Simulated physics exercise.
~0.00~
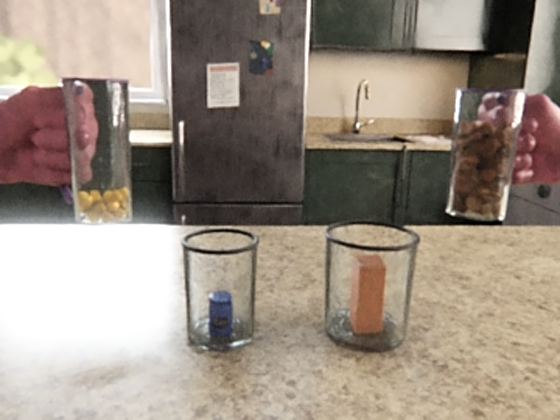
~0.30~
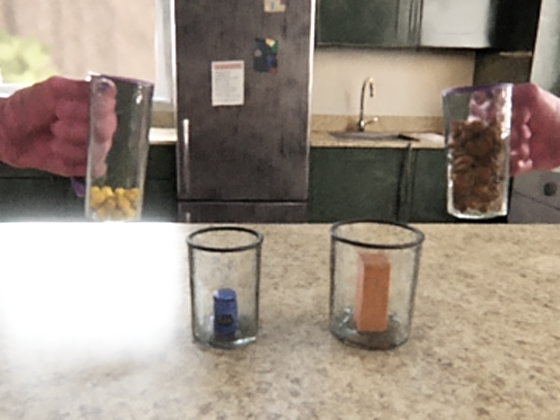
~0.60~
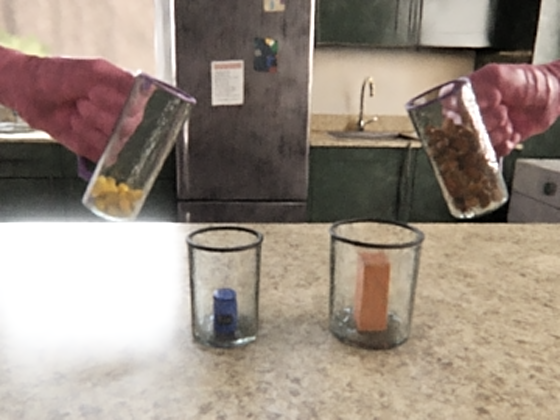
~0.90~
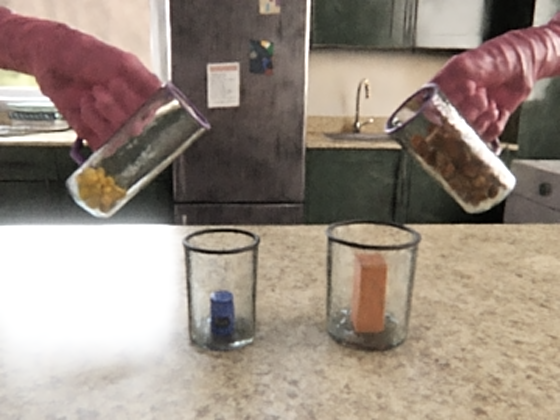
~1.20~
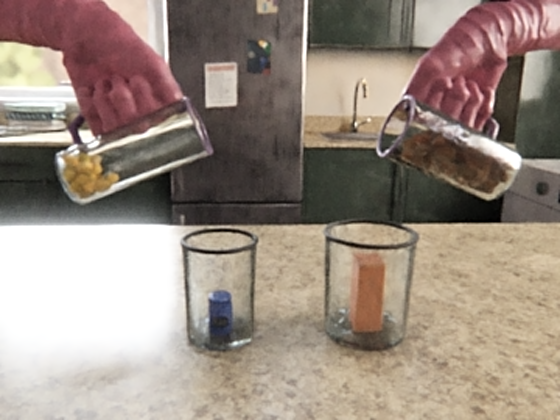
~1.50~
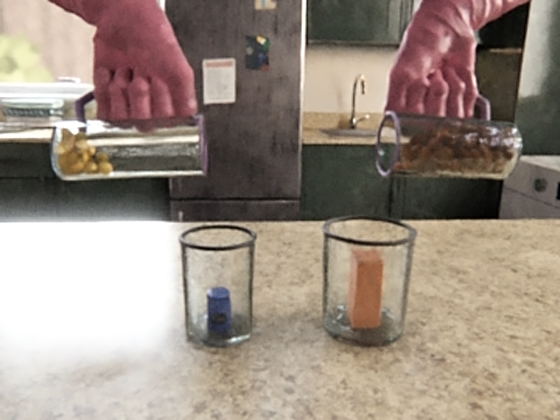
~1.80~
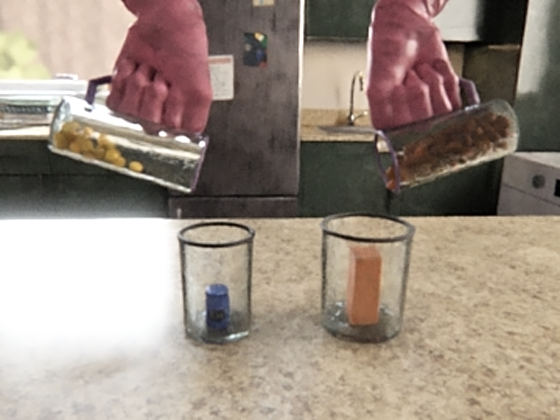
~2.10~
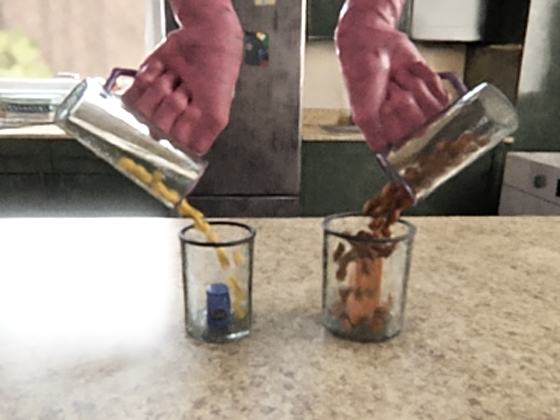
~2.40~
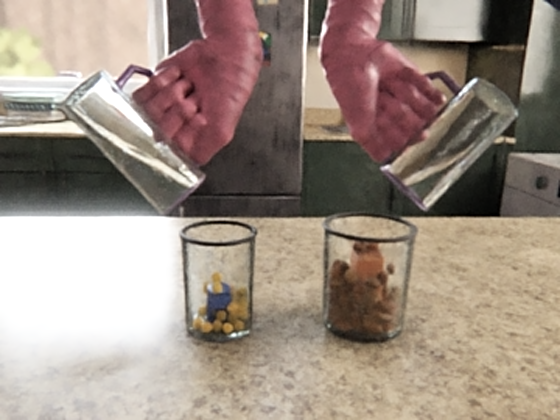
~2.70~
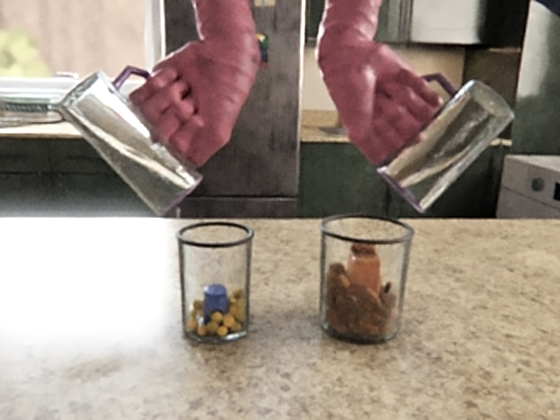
Two hands tipping cups of yellow and brown pieces into glasses, leaving the blue and orange objects poking above the piles.
